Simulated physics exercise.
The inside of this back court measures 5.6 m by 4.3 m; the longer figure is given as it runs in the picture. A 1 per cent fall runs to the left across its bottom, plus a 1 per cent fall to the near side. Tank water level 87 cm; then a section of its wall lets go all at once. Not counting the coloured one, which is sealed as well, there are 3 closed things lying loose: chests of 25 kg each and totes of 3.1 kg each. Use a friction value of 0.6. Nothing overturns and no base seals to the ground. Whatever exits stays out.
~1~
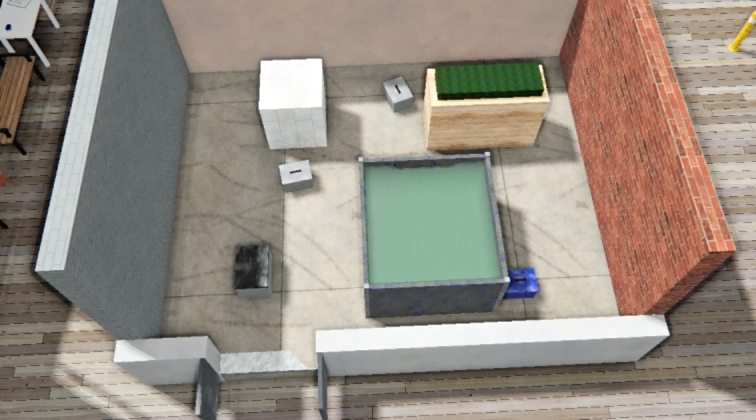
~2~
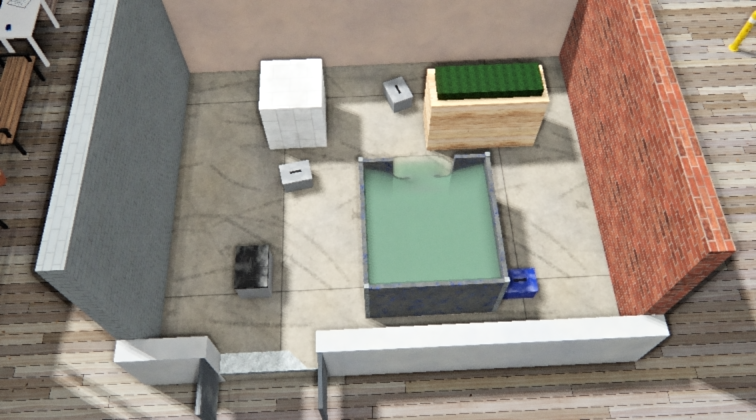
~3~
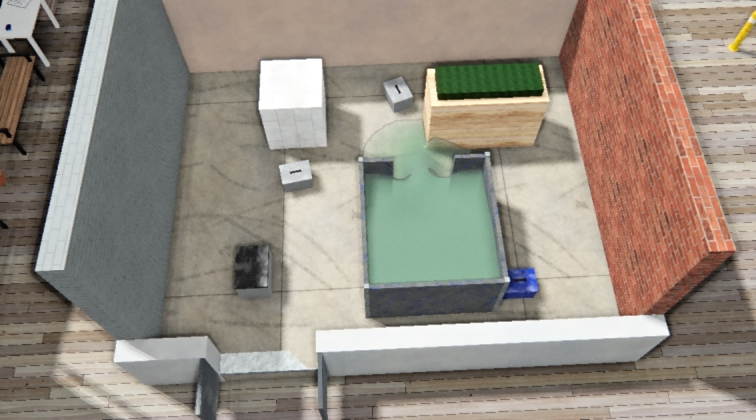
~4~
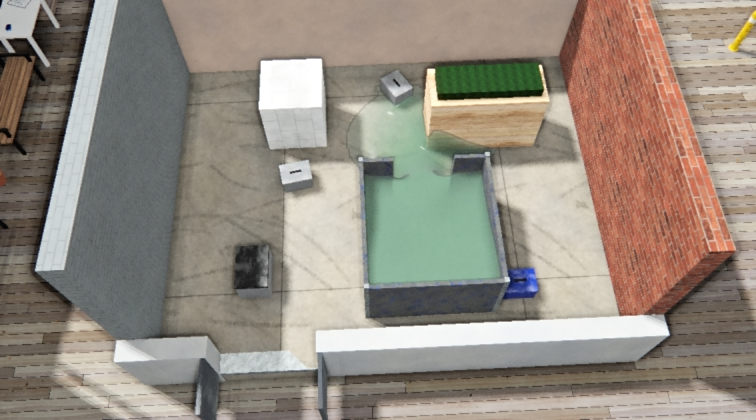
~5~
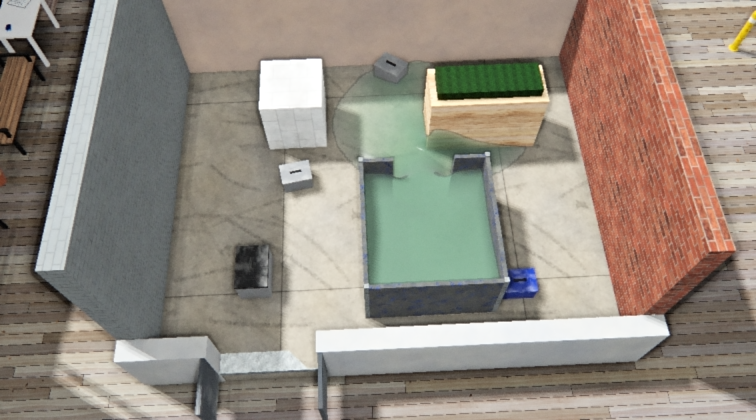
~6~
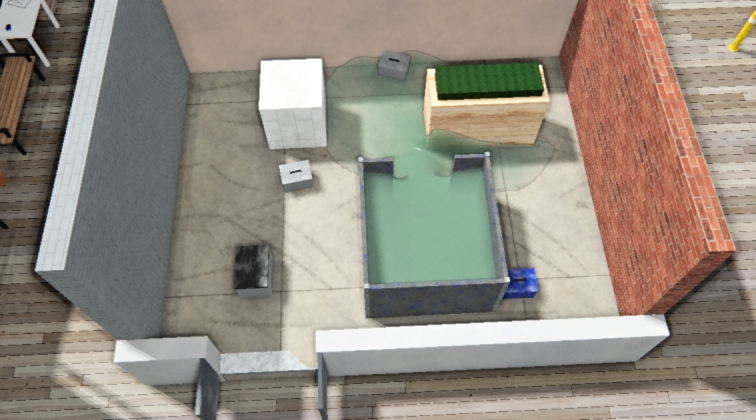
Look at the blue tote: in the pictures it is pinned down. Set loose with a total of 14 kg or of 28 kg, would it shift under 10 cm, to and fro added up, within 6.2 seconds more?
For it, only the higher weight holds it.
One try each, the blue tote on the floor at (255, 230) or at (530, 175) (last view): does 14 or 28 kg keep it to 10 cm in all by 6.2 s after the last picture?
Light one suffices, then heavy one only.
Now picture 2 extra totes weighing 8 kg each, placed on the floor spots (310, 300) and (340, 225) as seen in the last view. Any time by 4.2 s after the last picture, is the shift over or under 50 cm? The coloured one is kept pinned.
So the first one stays inside and the second one stays inside.
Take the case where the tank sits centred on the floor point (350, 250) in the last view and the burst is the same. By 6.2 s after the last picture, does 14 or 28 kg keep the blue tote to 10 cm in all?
So then the lighter weight suffices.
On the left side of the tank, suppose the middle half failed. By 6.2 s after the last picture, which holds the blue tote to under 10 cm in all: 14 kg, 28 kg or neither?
In that case the lighter mass suffices.
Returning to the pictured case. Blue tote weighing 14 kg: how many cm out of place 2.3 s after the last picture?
It would be some 0 cm from its spot.
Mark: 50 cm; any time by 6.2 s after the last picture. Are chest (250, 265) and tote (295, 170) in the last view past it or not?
Taking them as asked: Not beyond and beyond.
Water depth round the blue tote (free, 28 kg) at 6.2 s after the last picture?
Close to 12 cm deep.
Then, 0.6 s after the last picture the blue tote would be 0 cm from its start with 14 kg and 0 cm from its start with 28 kg; 0 cm of water round it then.
Then, 2.3 s after the last picture the blue tote would be 0 cm from its start with 14 kg and 0 cm from its start with 28 kg; 3 cm of water round it then.
Then, 4.2 s after the last picture the blue tote would be 0 cm from its start with 14 kg and 0 cm from its start with 28 kg; 10 cm of water round it then.
Then, 6.2 s after the last picture the blue tote would be 23 cm from its start with 14 kg and 0 cm from its start with 28 kg; 12 cm of water round it then.
